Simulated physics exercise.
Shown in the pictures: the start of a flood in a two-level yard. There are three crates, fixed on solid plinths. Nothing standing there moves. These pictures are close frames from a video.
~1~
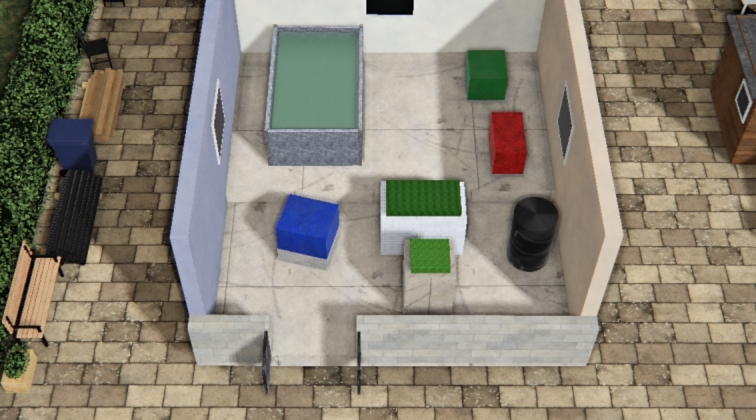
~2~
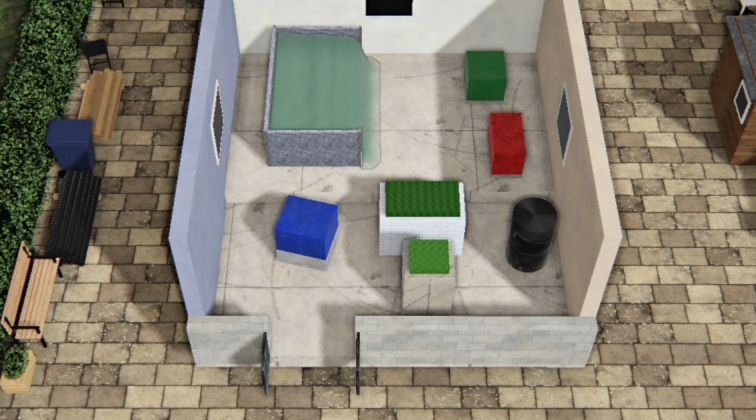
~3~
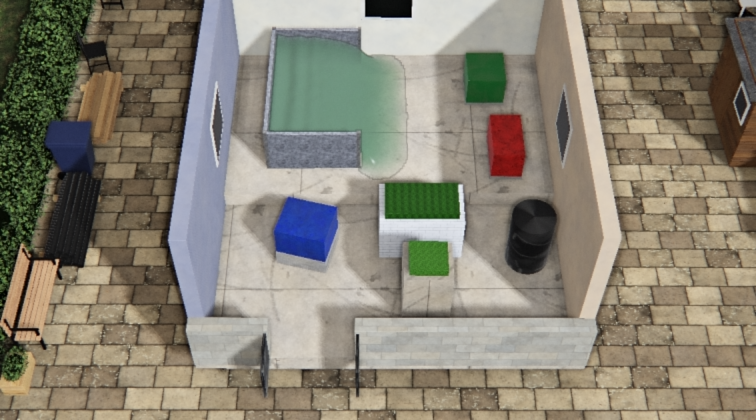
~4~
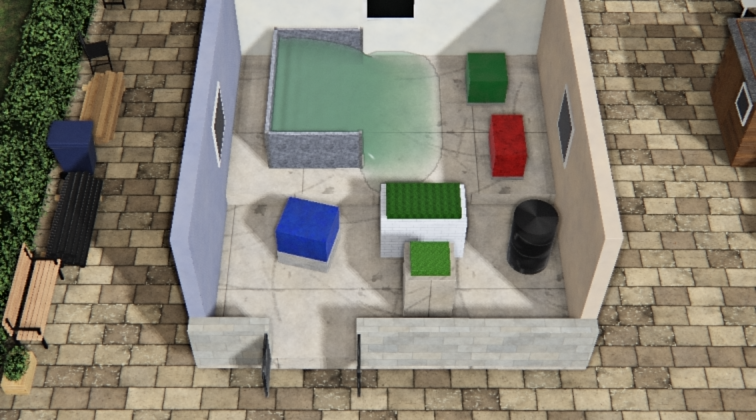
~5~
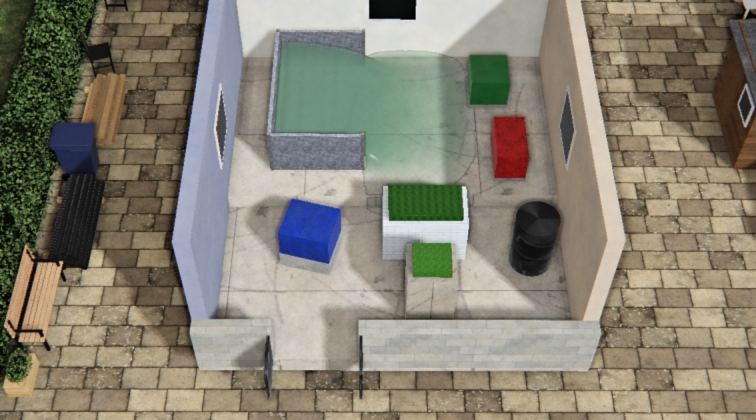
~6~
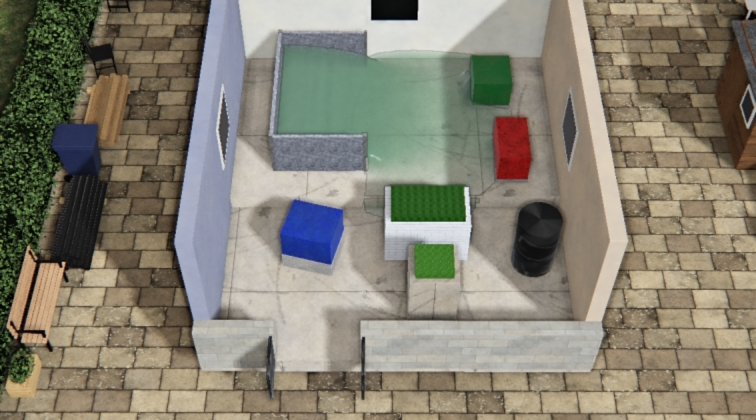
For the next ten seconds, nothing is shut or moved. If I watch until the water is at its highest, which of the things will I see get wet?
You would see this: The red crate gets wet; the blue crate keeps dry; the green crate gets wet.
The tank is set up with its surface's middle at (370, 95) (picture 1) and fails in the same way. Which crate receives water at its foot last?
I'd go with the blue crate.
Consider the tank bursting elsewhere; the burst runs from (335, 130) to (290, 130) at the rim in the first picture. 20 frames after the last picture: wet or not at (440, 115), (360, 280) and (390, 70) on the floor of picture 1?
Okay, the first is left untouched, the next is waterlogged, and the last is left untouched.
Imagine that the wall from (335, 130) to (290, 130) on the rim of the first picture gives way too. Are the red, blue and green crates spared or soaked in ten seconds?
The red crate stays untouched; the blue crate gets drenched; the green crate stays untouched.
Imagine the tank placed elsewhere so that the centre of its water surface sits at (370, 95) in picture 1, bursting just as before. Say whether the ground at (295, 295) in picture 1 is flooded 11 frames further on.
At that spot: Bone-dry.
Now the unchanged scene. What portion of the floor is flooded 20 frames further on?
That should be about 65 %.
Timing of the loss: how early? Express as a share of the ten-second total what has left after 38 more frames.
It should be close to 5 percent by then.
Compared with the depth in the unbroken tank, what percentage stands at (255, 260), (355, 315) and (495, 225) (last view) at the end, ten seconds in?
In order: Roughly 14, 8 and 25 in a hundred.
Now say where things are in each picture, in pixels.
In the first frame, still water in the tank at (316, 79).
In the second frame, the front is at (364, 58), out from the gap at (358, 99).
In the third frame, the front is at (386, 56), out from the gap at (358, 104).
In the fourth frame, water pours out at (359, 105) and has run to a hidden place.
In the fifth frame, the front is at a hidden place, out from the gap at (361, 107).
In the sixth frame, water pours out at (364, 109) and has run to a hidden place.
A moment on, water covers 40 % of the floor; the red crate water round its plinth, the blue crate not reached, the green crate water round its plinth.
Next, water covers 50 % of the floor; the red crate water round its plinth, the blue crate not reached, the green crate water round its plinth.
Then, water covers 65 % of the floor; the red crate water round its plinth, the blue crate water round its plinth, the green crate water round its plinth.
Later, water covers 90 % of the floor; the red crate water round its plinth, the blue crate water round its plinth, the green crate water round its plinth.
In the end, water covers 95 % of the floor; the red crate was topped, the blue crate stayed above the water, the green crate was topped.
